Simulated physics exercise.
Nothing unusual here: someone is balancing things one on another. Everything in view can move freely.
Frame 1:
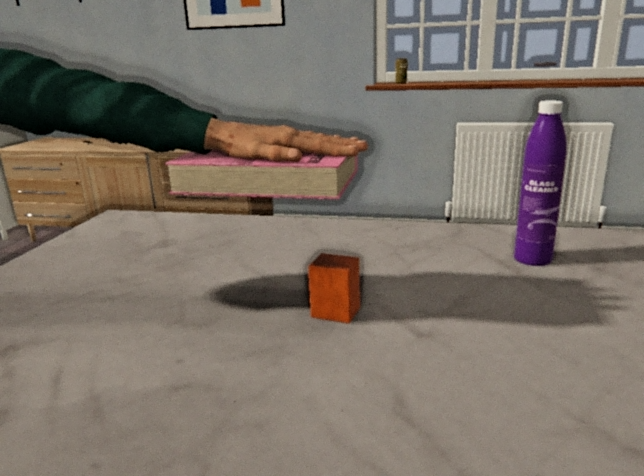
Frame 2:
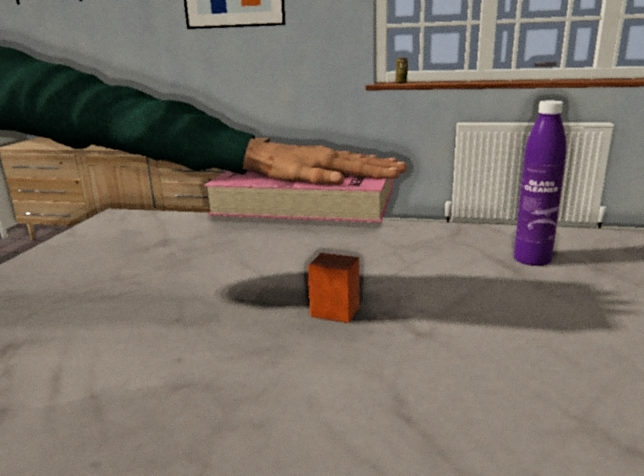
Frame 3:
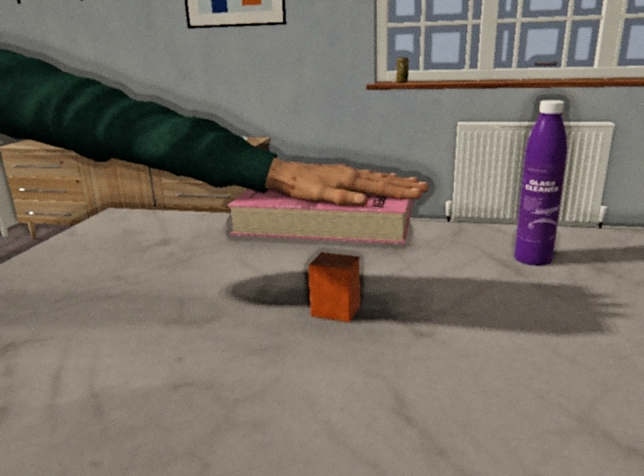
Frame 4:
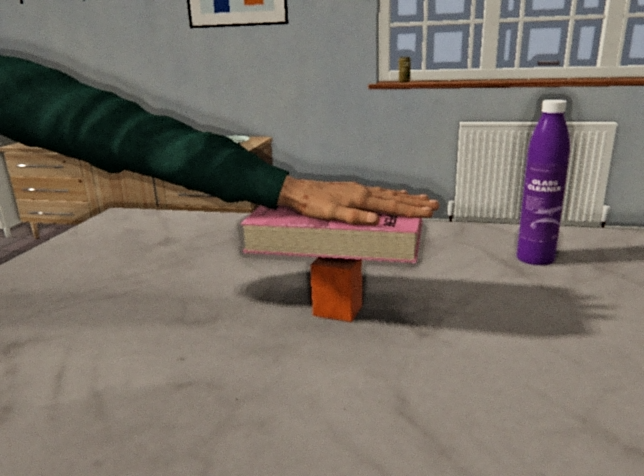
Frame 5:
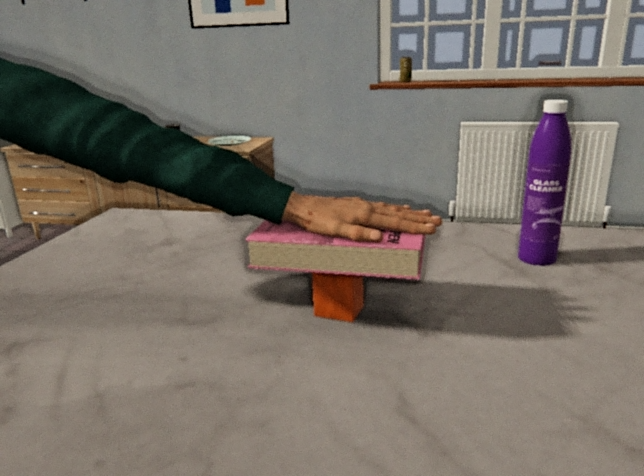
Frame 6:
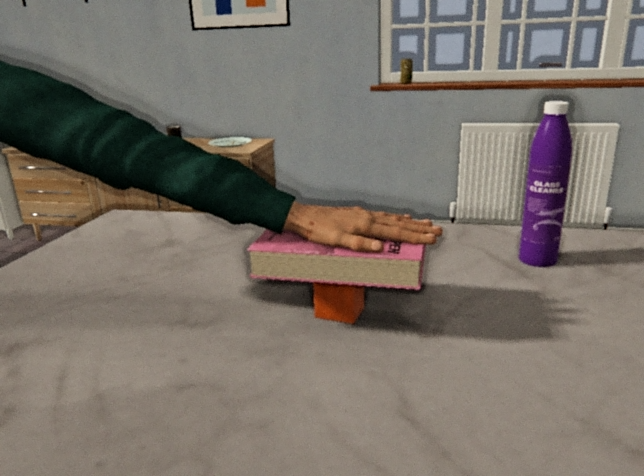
A hand moves a pink book right and lowers it onto a small orange block.
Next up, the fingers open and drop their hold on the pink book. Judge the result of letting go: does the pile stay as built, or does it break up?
It stays intact.
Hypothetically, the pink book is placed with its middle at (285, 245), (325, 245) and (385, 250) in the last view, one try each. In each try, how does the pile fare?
Result per try: First toppled, second still standing, third toppled.
Then, 0.50 s after the last picture, nothing has stirred.
Then, 1.00 s after the last picture, pink book resting near (342, 248).
At rest, all 3 in place. Seen from the same camera at the end, pink book near (342, 248). The pile keeps its balance.
